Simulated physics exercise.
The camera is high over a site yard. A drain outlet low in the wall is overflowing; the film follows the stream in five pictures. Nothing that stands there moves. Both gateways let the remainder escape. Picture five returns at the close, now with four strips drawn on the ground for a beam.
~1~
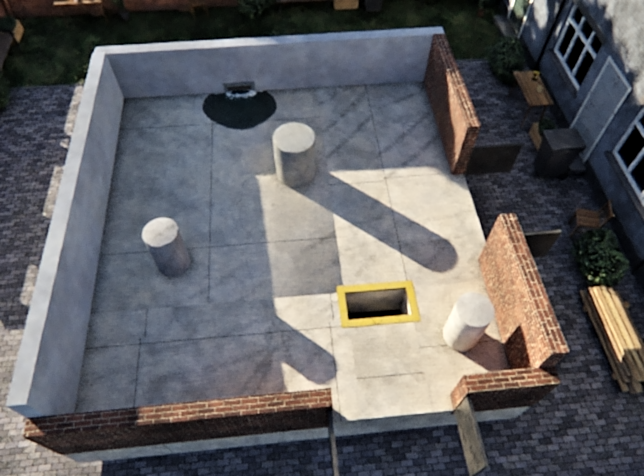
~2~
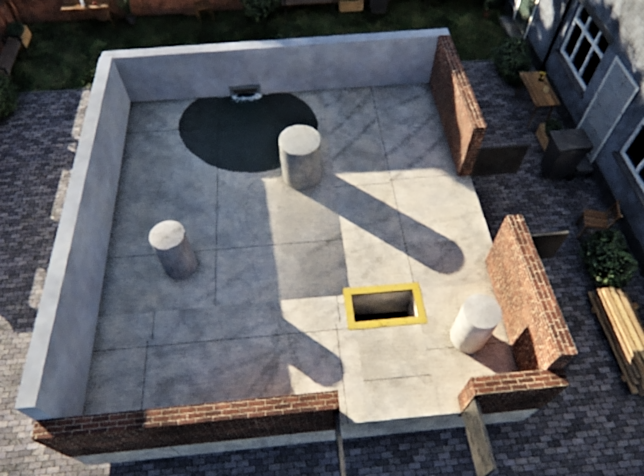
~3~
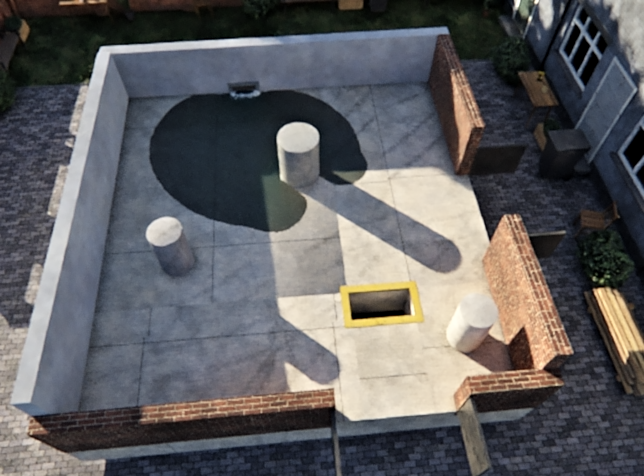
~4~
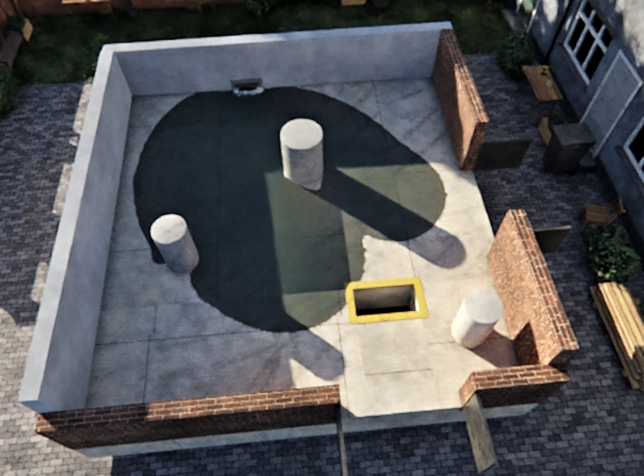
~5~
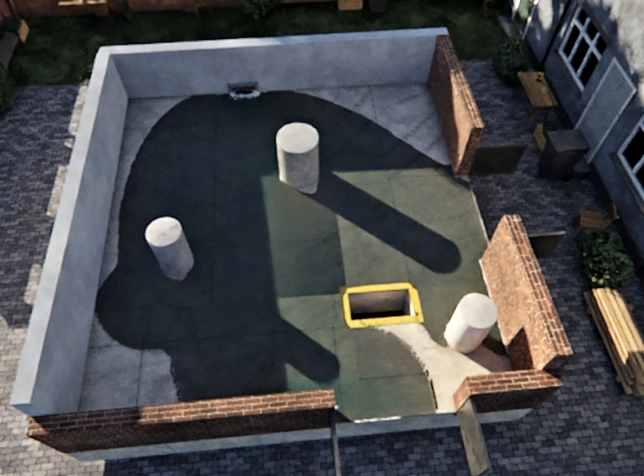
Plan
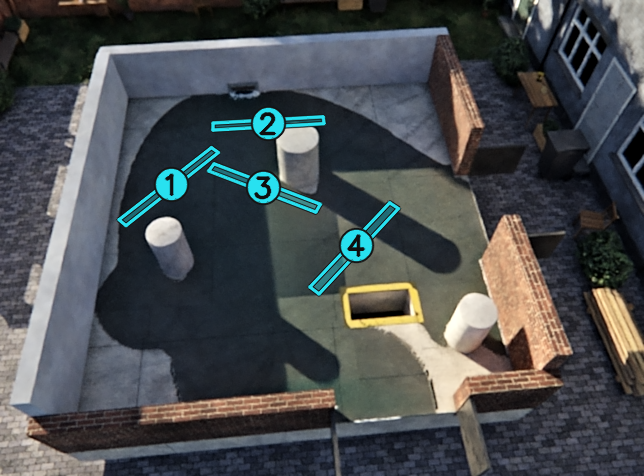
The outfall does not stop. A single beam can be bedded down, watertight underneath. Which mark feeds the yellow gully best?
It is 1.
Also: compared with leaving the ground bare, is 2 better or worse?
Position 2 is worse.
On the marked copy, 1 from (122, 222) to (214, 150); 2 from (213, 126) to (323, 120); 3 from (211, 167) to (318, 208); 4 from (314, 290) to (394, 205).
With 1, about 19 % of the stream goes into the yellow gully, about 80 % out by the gates.
With 2, about 9 % of the stream goes into the yellow gully, about 91 % out by the gates.
With 3, about 11 % of the stream goes into the yellow gully, about 89 % out by the gates.
With 4, about 6 % of the stream goes into the yellow gully, about 94 % out by the gates.
